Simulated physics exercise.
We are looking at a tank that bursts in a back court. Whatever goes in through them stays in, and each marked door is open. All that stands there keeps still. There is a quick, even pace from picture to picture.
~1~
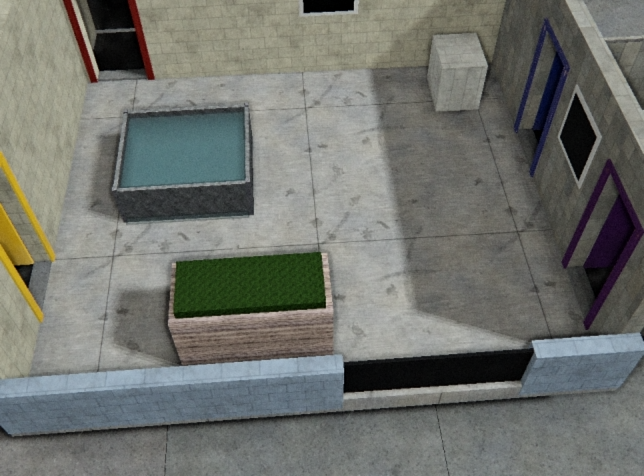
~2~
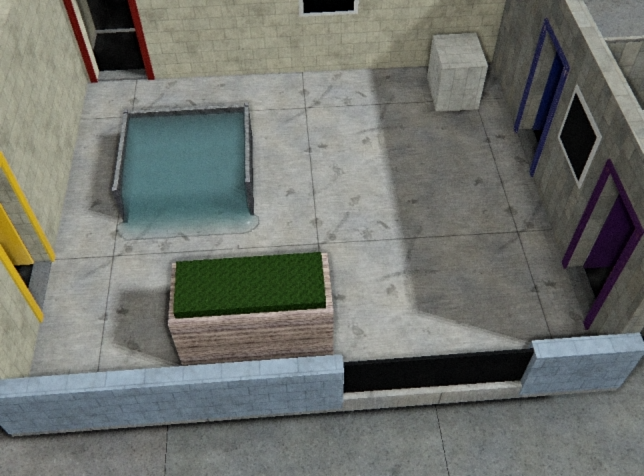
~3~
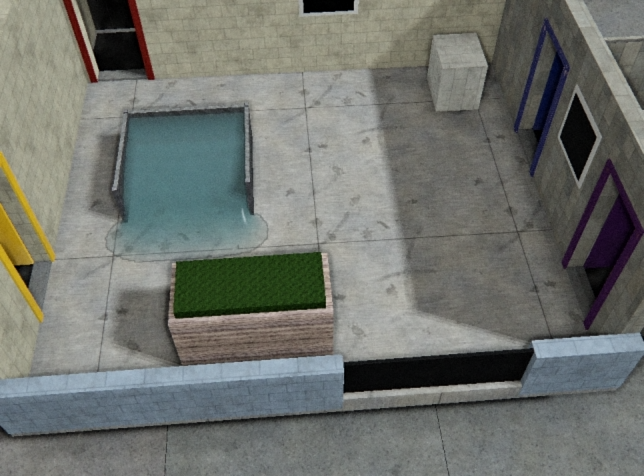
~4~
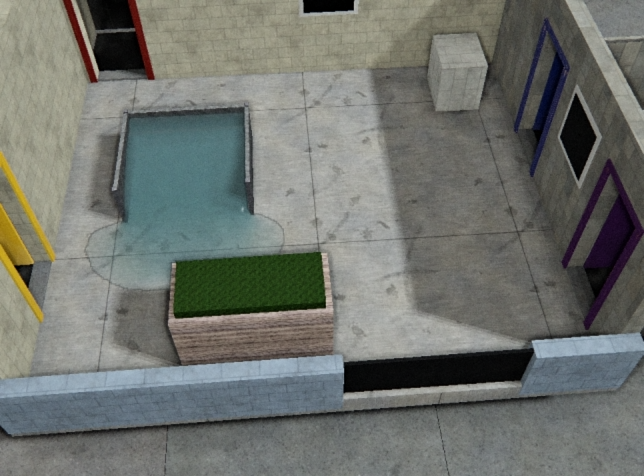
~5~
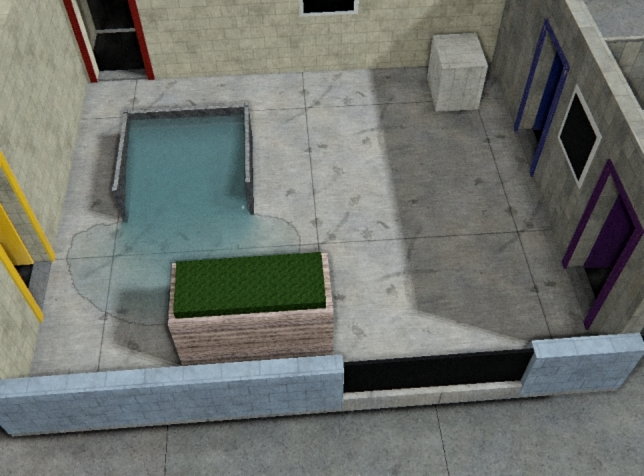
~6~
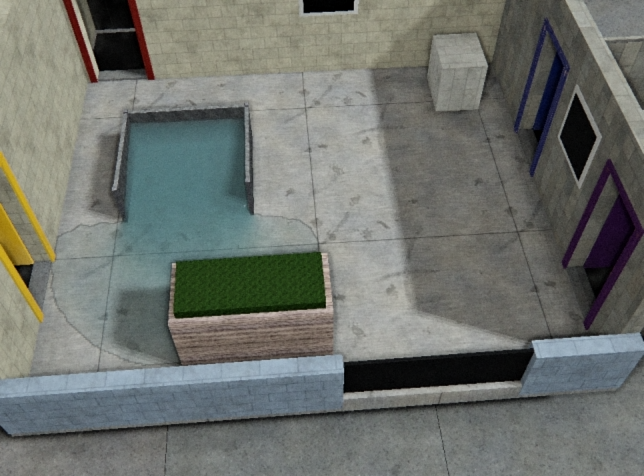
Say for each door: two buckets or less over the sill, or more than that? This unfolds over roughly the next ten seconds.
Purple door - more, yellow door - more, red door - more, blue door - two or less.
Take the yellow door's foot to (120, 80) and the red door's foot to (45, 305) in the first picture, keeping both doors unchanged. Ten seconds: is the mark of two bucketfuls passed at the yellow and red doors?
The yellow one overflows, while the red one overflows.
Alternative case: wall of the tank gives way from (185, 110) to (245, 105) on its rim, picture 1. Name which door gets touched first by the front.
It's the red one.
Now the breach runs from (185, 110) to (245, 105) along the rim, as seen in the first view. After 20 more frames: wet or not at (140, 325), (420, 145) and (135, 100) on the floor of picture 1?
In that order: No water, awash, covered.
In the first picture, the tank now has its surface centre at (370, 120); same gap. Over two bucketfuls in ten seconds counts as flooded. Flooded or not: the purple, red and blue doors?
Going door by door, the purple door breaks the limit, then the red door comes in under, then the blue door comes in under.
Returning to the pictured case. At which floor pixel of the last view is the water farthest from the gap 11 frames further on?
The front should reach about (515, 309).
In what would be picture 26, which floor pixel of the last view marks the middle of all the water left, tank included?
Roughly (239, 277) in the last picture.
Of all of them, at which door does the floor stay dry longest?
Answer - the one in red.
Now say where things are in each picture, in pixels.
The first picture shows the tank at (185, 149) is whole and still.
In the second picture, water pours out at (187, 205) and has run to (120, 225).
In the third picture, the front is at (114, 245), out from the gap at (187, 208).
In the fourth picture, the front is at (98, 265), out from the gap at (188, 209).
In the fifth picture, the front is at a hidden place, out from the gap at (188, 209).
In the sixth picture, the front is at (144, 358), out from the gap at (188, 209).
A moment on, water covers 25 % of the floor; the purple door not reached, the yellow door wet at the sill, nothing in, the red door not reached, the blue door not reached.
Next, water covers 35 % of the floor; the purple door not reached, the yellow door under two buckets in, the red door not reached, the blue door not reached.
Then, water covers 55 % of the floor; the purple door under two buckets in, the yellow door over two buckets in, the red door not reached, the blue door not reached.
Later, water covers 70 % of the floor; the purple door over two buckets in, the yellow door over two buckets in, the red door over two buckets in, the blue door wet at the sill, nothing in.
In the end, water covers 90 % of the floor; the purple door far over two buckets in, the yellow door over two buckets in, the red door over two buckets in, the blue door wet at the sill, nothing in.
